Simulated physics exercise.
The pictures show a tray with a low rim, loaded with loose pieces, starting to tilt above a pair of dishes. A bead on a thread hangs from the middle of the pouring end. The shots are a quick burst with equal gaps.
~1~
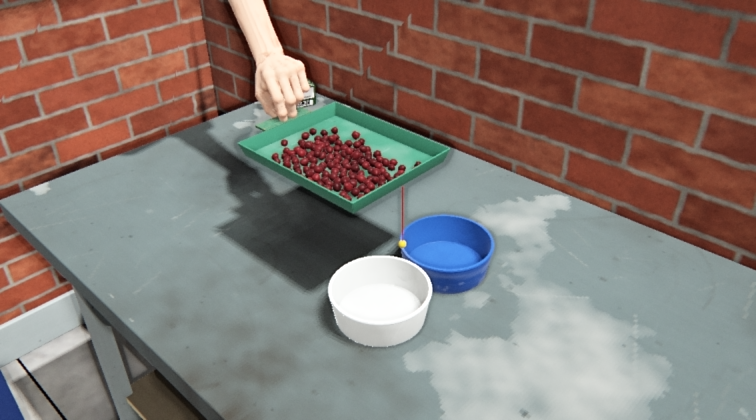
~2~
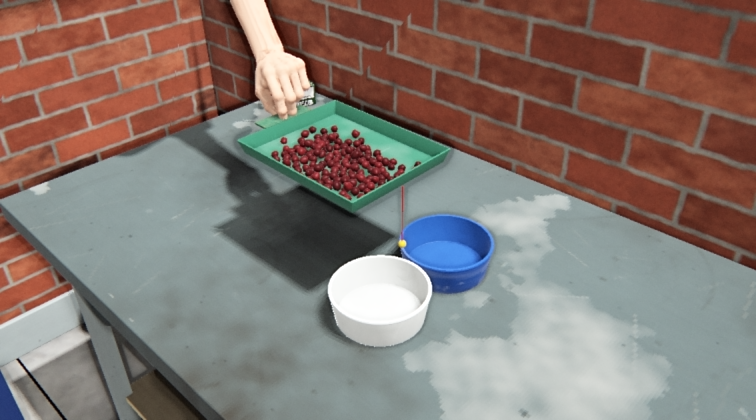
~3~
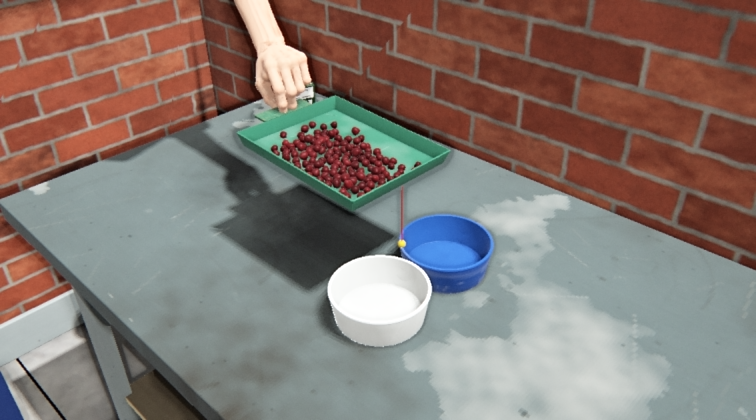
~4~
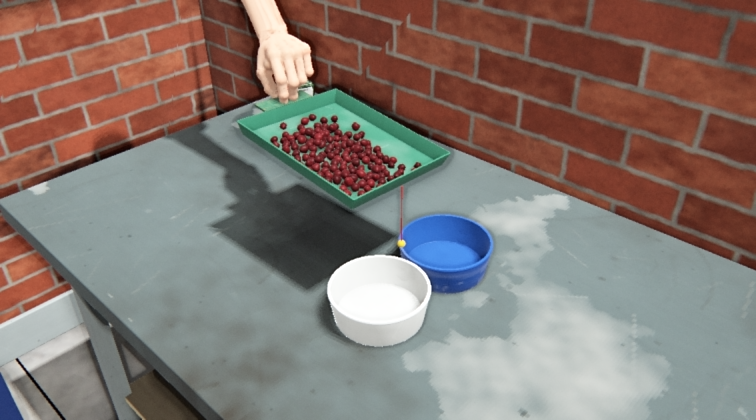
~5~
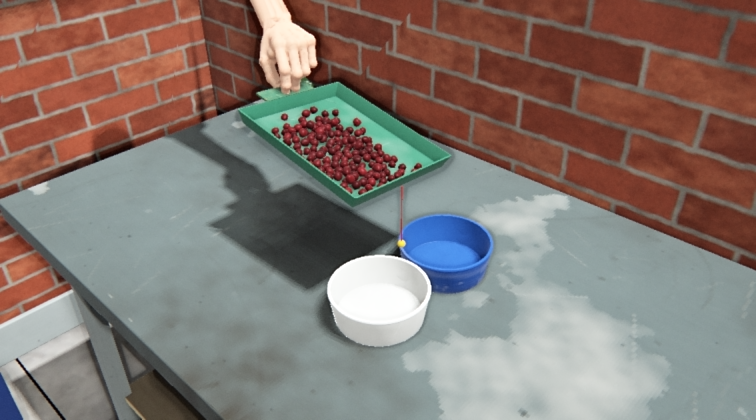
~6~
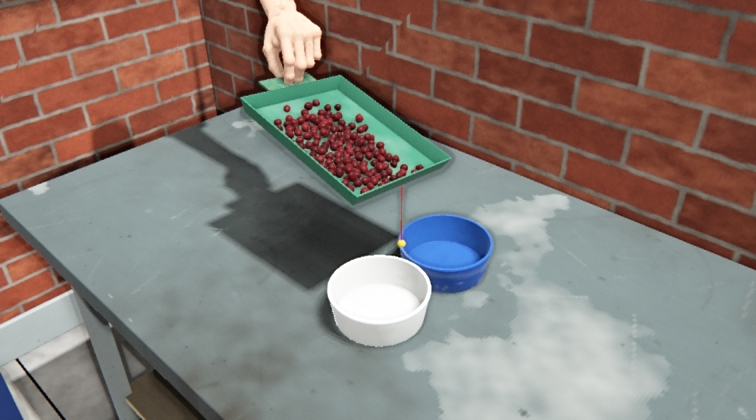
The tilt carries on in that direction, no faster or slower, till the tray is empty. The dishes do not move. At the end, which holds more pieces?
The right one ends fuller.
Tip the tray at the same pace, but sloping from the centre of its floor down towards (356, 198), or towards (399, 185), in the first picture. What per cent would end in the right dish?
About 0 and 30 per cent.
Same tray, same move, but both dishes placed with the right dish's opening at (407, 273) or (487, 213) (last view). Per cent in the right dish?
In turn 10 and 20 in a hundred.
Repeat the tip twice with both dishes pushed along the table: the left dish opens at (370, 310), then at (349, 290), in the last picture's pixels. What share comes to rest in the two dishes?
First some 50, then 60 per cent.
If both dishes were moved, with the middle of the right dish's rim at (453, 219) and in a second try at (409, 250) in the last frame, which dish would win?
One: The right one. Two: The right one.
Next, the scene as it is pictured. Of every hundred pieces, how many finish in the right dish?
Some 100 per cent.
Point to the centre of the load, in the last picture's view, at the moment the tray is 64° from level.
Close to (400, 144).
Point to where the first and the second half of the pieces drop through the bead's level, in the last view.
At about (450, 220), then at (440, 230).
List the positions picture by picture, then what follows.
The first frame shows corners of the pouring end (353, 199) and (444, 148), level; middle of the load (337, 163), dried cherries; left dish (418, 322); right dish (482, 271); bead on its thread (402, 244).
The second frame shows corners of the pouring end (353, 198) and (444, 149), level; middle of the load (337, 161).
The third frame shows corners of the pouring end (353, 197) and (444, 150), tipped barely, lowest at the right corner; middle of the load (336, 158).
The fourth frame shows corners of the pouring end (354, 195) and (444, 152), tipped a little, lowest at the right corner; middle of the load (337, 154).
The fifth frame shows corners of the pouring end (356, 194) and (445, 154), tipped a little, lowest at the right corner; middle of the load (338, 149).
The sixth frame shows corners of the pouring end (357, 192) and (445, 156), tipped clearly, lowest at the right corner; middle of the load (340, 145); left dish (417, 321); right dish (481, 271).
Just after the last frame, tray tipped steeply; almost all on the tray; just a few in the right dish; just a few in the air.
A moment on, tray tipped past a quarter turn; just a few on the tray; the larger part in the right dish; just a few outside both; about a tenth in the air.
Further on, tray tipped past a quarter turn; almost all in the right dish; just a few outside both.
When it is over, tray tipped past a quarter turn; not one in the left dish; almost all in the right dish; just a few outside both.
